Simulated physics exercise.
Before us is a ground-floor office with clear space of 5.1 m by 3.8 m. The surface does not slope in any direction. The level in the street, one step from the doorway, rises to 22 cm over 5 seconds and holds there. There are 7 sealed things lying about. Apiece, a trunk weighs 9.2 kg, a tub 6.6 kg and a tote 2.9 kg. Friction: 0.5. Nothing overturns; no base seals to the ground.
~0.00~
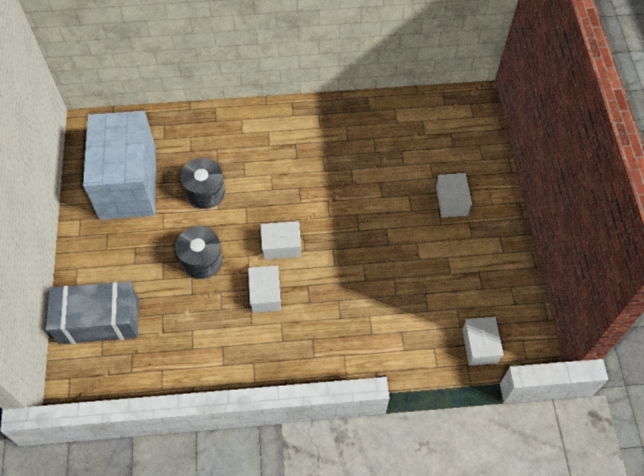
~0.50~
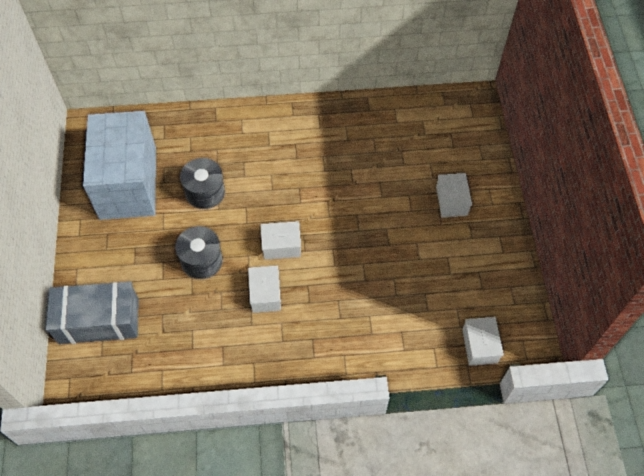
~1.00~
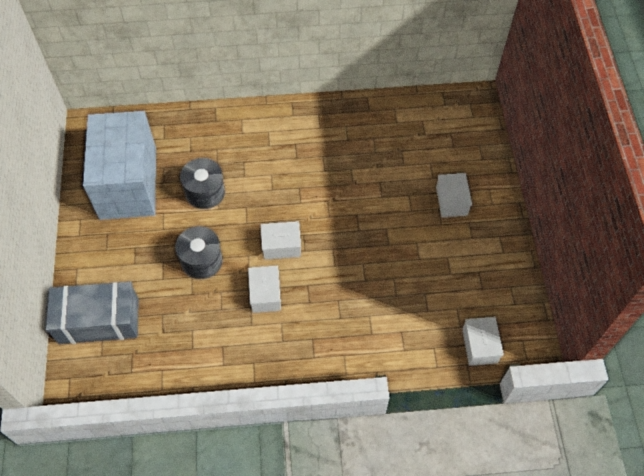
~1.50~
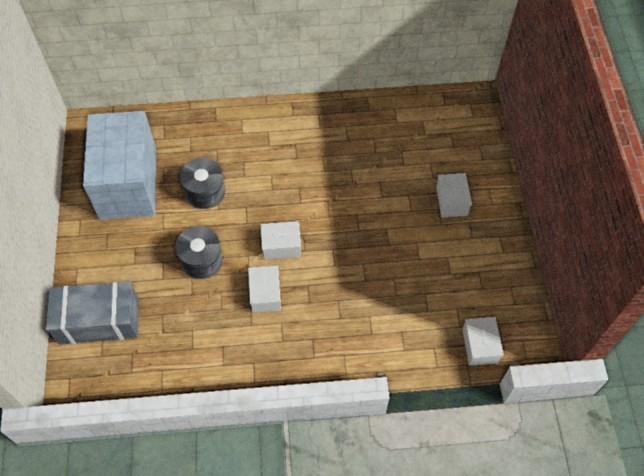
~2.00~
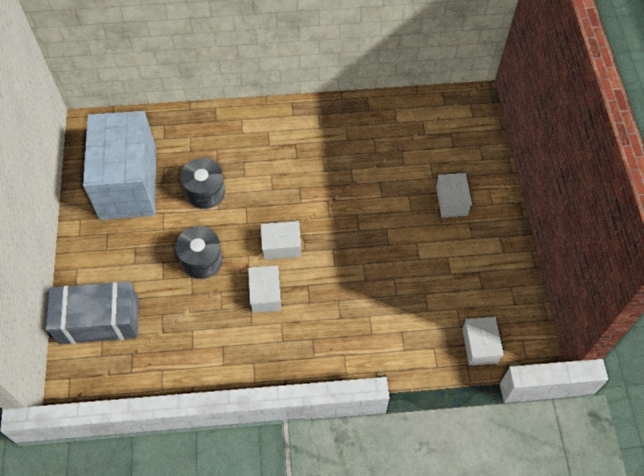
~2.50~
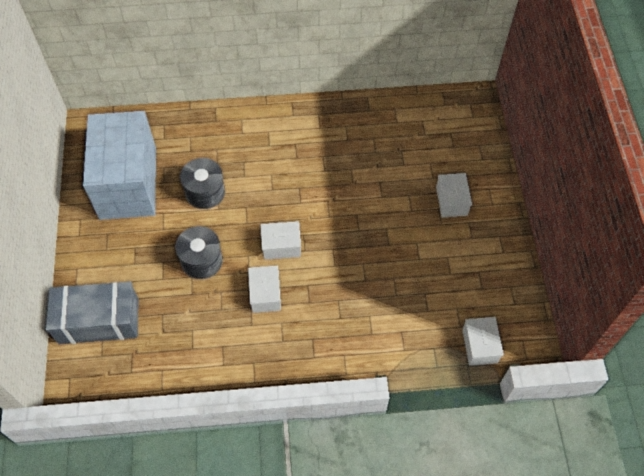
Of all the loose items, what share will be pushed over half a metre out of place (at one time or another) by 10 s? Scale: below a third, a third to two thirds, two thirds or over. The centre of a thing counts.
On that scale, a third to two thirds.
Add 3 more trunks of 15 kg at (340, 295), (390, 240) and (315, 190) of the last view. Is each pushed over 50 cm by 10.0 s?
In order: Farther; farther; farther.
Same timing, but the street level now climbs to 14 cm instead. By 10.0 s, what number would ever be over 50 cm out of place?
The answer would then be 3.
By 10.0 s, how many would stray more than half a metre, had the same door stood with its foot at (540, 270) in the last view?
Then the count would be 7.
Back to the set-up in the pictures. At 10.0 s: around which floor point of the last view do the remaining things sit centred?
They're centred close to (256, 246).
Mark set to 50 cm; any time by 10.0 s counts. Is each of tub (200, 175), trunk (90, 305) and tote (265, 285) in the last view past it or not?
Same order as the question: Smaller, smaller, smaller.
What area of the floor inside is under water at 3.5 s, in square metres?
At that time the wet patch spans about 2.0 m2.
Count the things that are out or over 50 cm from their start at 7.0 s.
By my tally, 3.
After 3.5 s 0 of 7 are over 50 cm from their spots; 0 afloat.
After 4.5 s 1 of 7 are over 50 cm from their spots; 0 afloat.
After 7.0 s 3 of 7 are over 50 cm from their spots; 2 afloat.
After 10.0 s 3 of 7 are over 50 cm from their spots, and 3 have been at some point; 4 afloat.
